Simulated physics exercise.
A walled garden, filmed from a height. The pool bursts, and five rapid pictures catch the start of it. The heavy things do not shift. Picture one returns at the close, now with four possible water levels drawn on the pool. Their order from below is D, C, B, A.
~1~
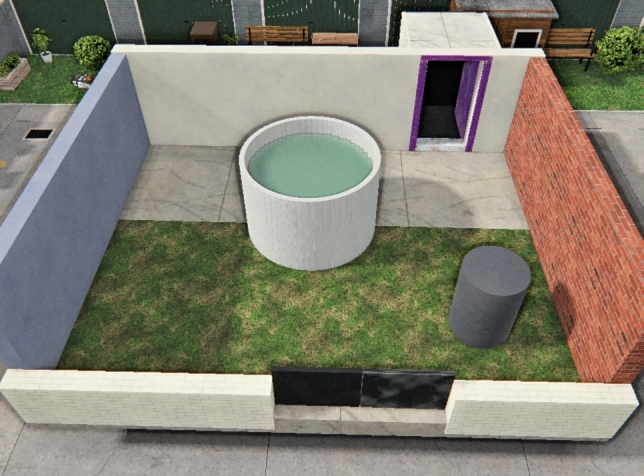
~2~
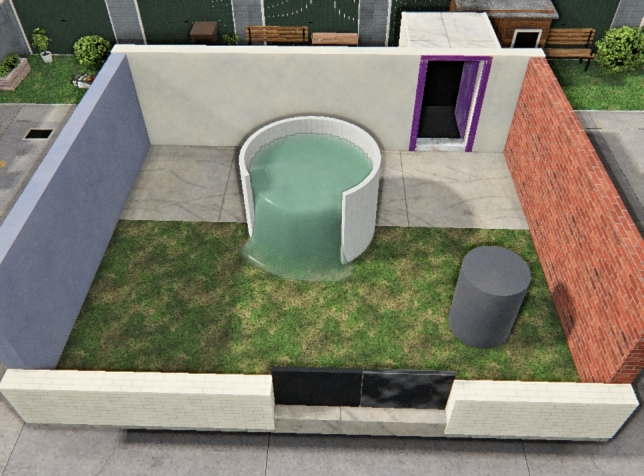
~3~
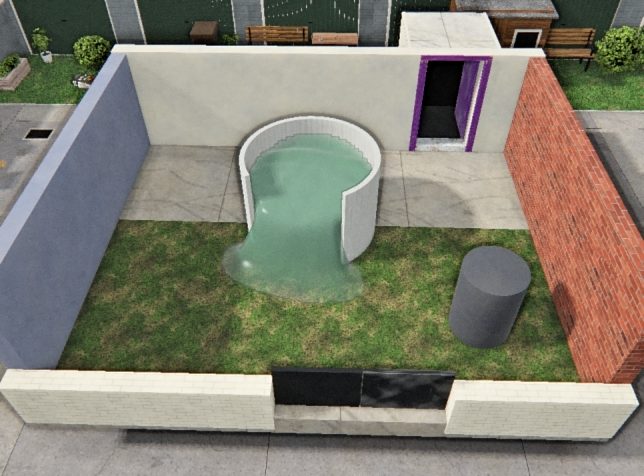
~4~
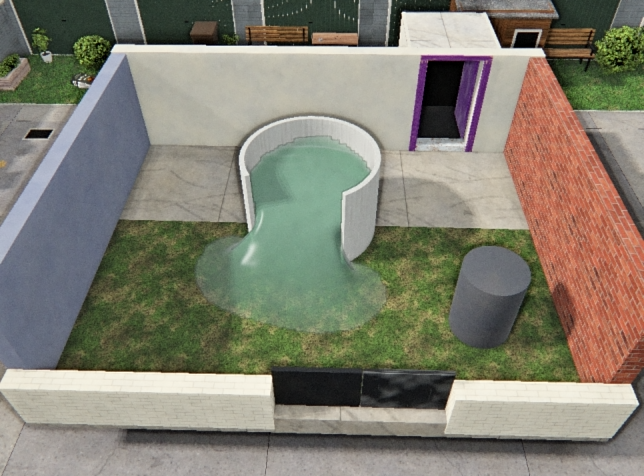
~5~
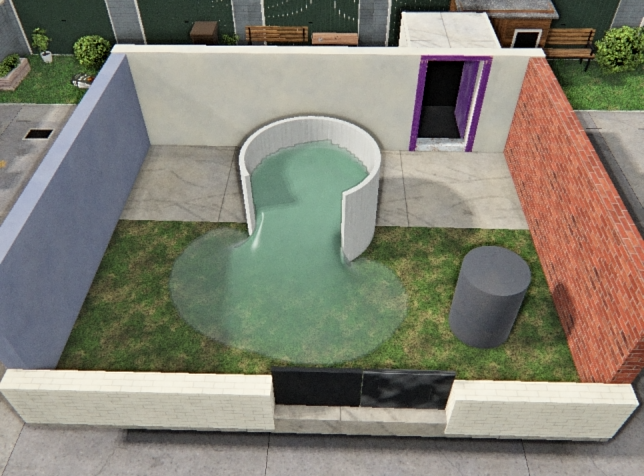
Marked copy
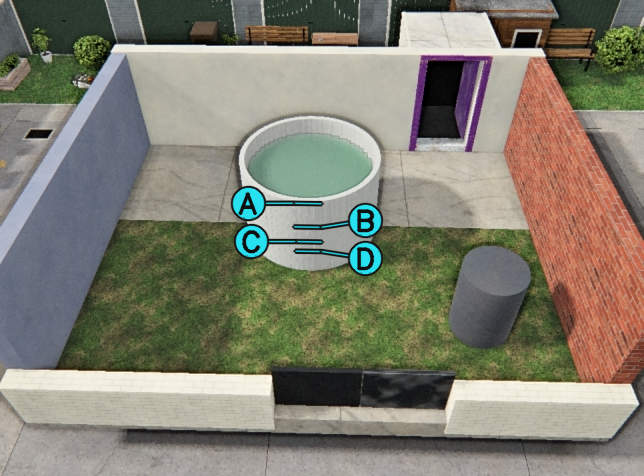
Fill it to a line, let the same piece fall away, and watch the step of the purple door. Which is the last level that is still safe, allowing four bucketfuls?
Use line B.
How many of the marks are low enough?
Three of them.
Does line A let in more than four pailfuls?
Yes, that goes wrong.
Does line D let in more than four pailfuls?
No, that is safe.
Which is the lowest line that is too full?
That would be A.
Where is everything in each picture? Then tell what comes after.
Water in the pool at rest, its middle at (310, 169); foot of the purple doorway at (440, 151); shut gate at (362, 375), in the first picture.
Front seen at (348, 268), 1 % of the ground wet, in the second picture.
Front seen at (357, 287), 4 % of the ground wet, in the third picture.
Front seen at (379, 301), 10 % of the ground wet, in the fourth picture.
Front seen at (367, 340), 17 % of the ground wet, in the fifth picture.
On the marked copy, A at (307, 203); B at (307, 227); C at (308, 241); D at (308, 251); from the bottom up D, C, B, A.
Choosing A, about 11 bucketfuls get in.
Choosing B, a bucket or two gets in.
Choosing C, nothing gets over.
Choosing D, nothing gets over.
